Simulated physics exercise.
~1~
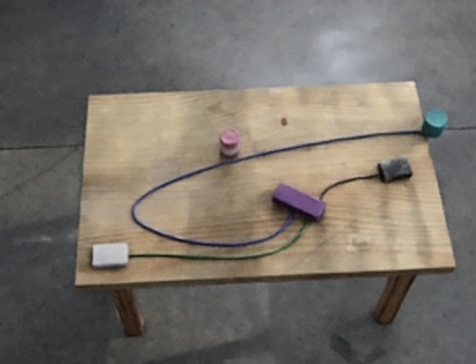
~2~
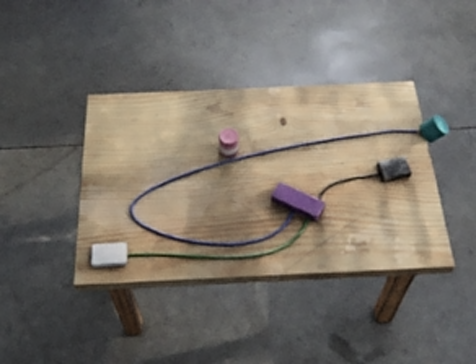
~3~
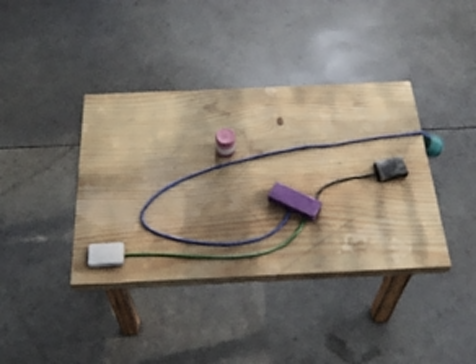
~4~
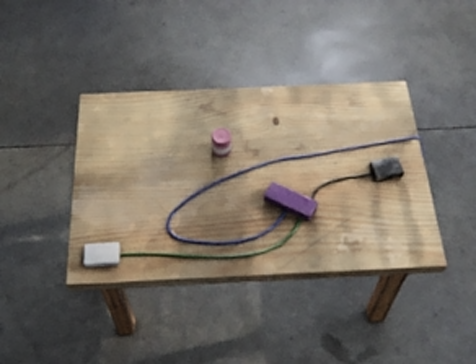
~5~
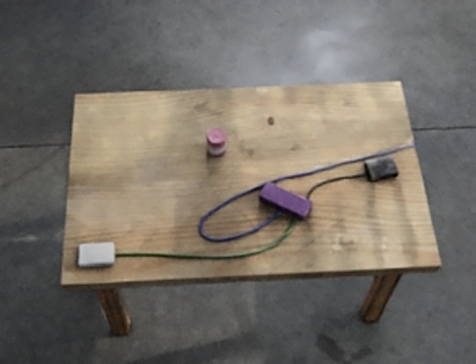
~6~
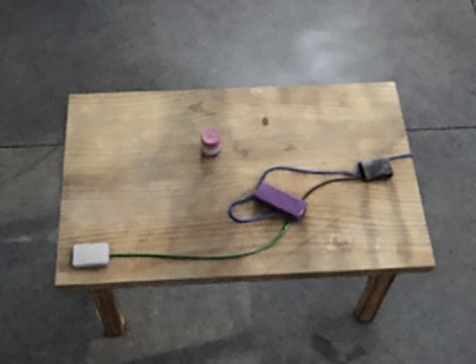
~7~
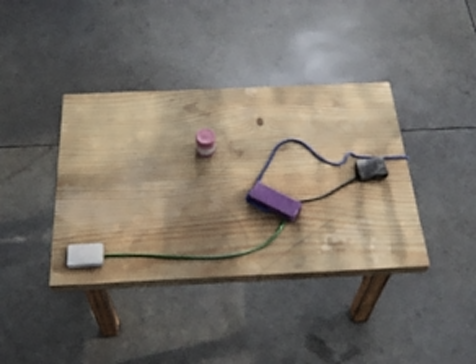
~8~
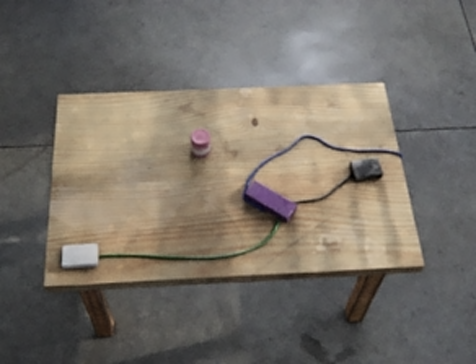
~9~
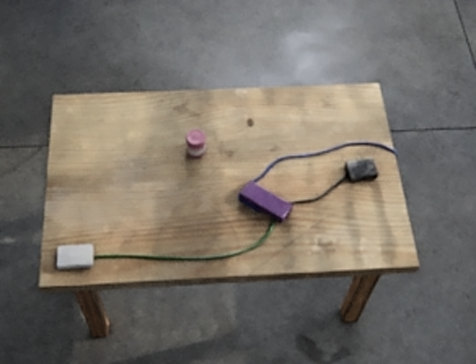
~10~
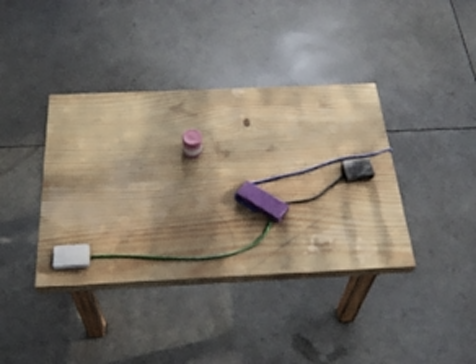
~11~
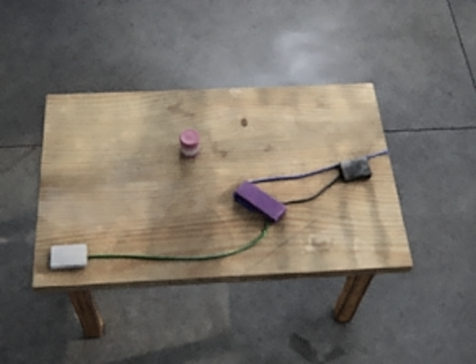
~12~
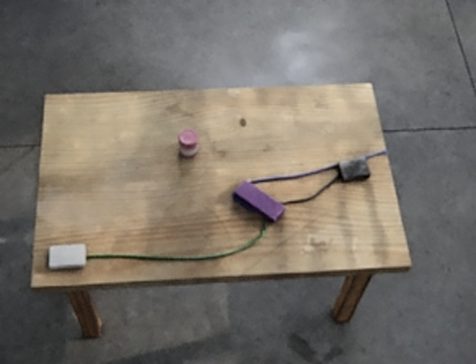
The teal speaker drops off the table's right edge, dragging its blue cable after it.
